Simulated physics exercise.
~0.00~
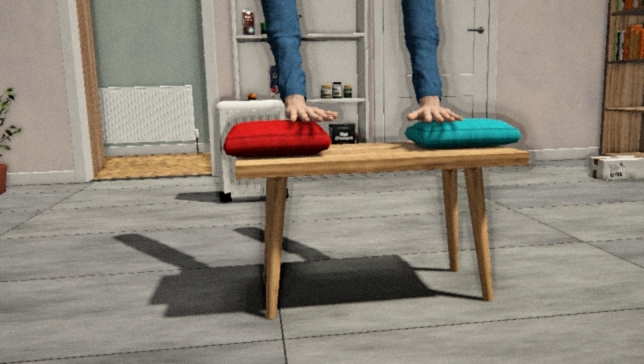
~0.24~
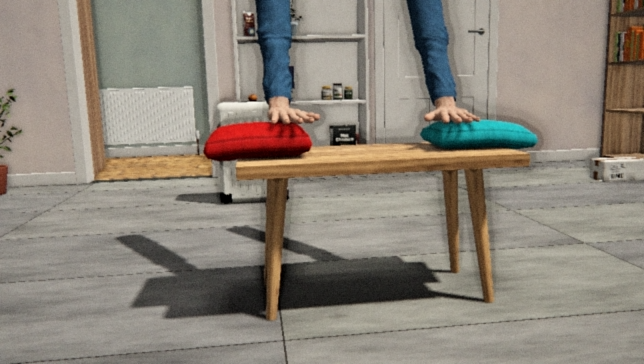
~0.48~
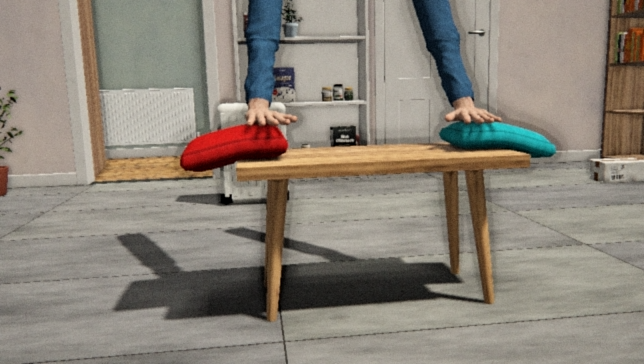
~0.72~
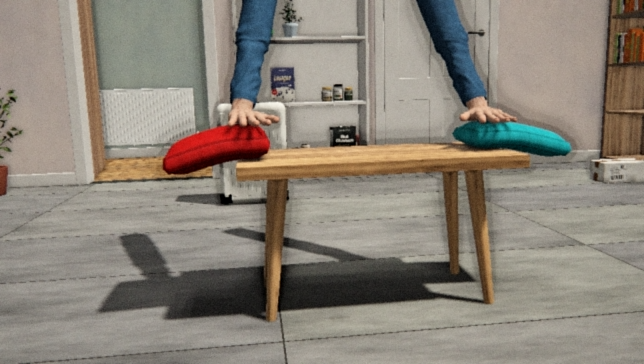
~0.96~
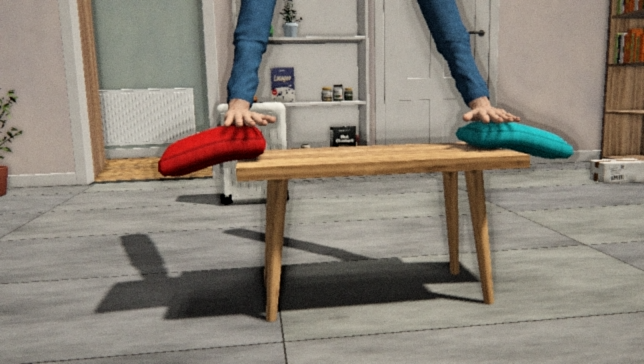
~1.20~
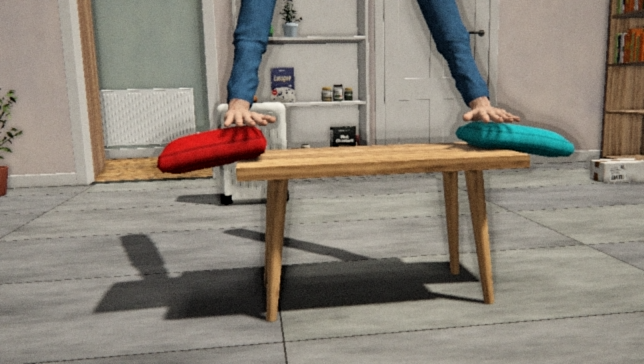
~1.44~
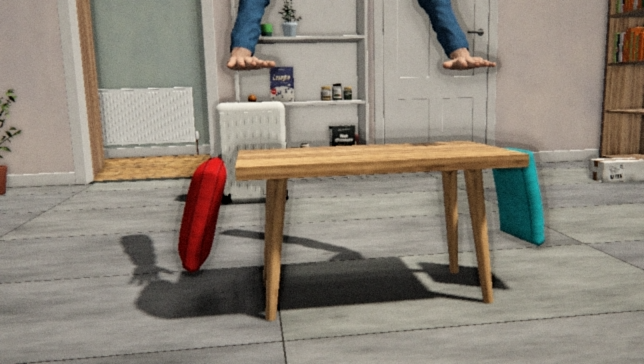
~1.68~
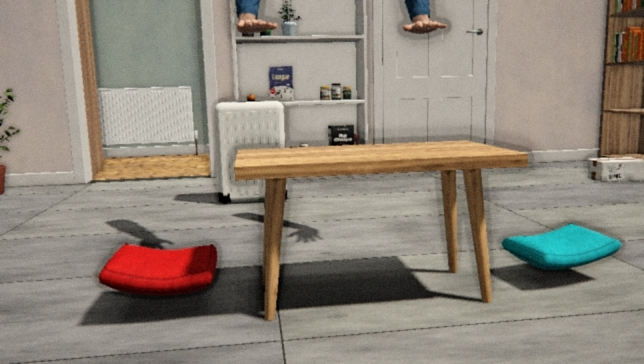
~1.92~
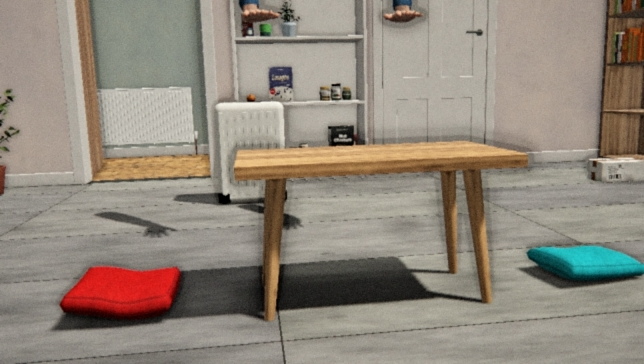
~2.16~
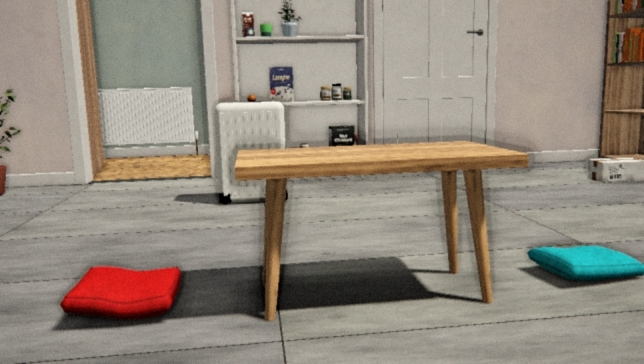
Two hands slide red and turquoise cushions outward, then lift, and both cushions fall floorward.
